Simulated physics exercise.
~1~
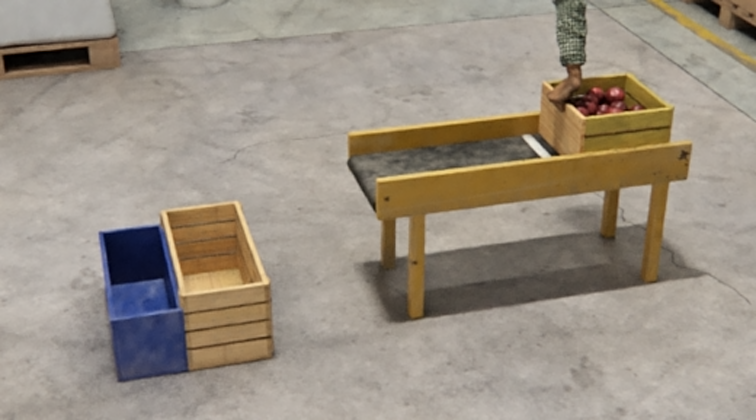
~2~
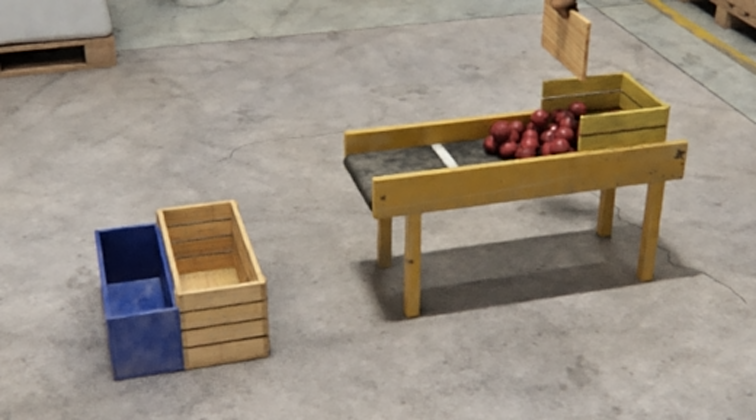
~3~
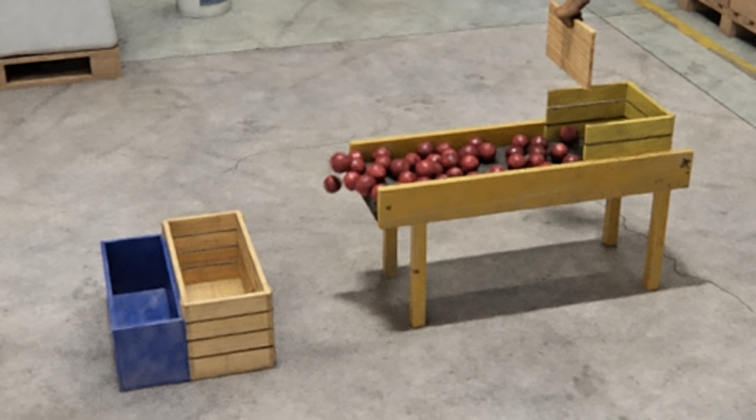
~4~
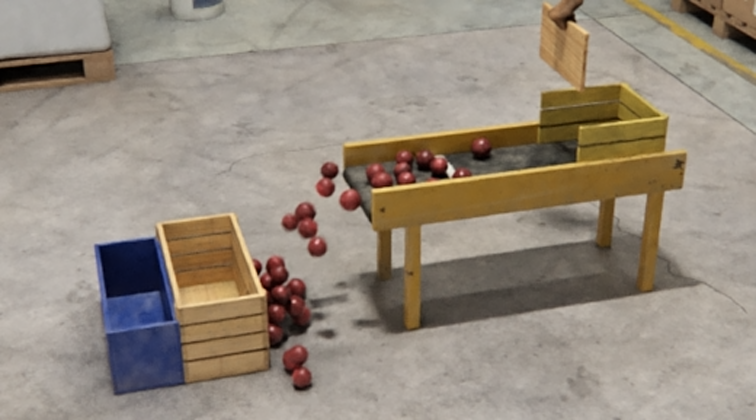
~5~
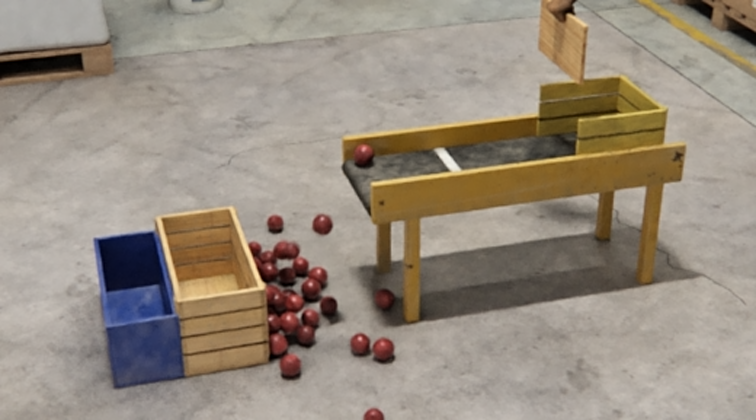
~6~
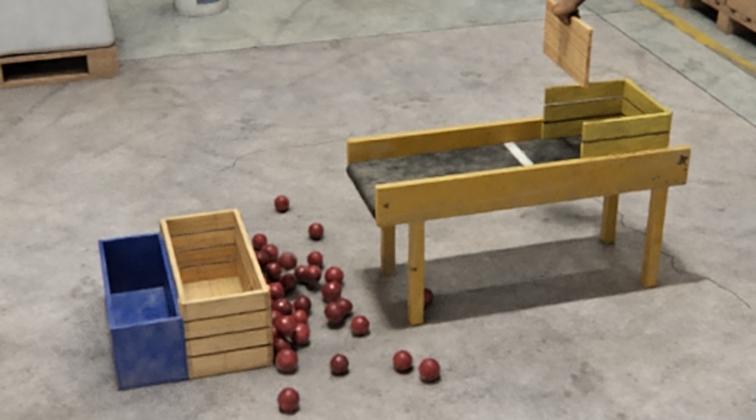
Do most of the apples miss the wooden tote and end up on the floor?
Yes, the apples all drop short of the wooden tote and end up on the floor between it and the conveyor. The tote stays empty, so its share is well under a sixth of the load.
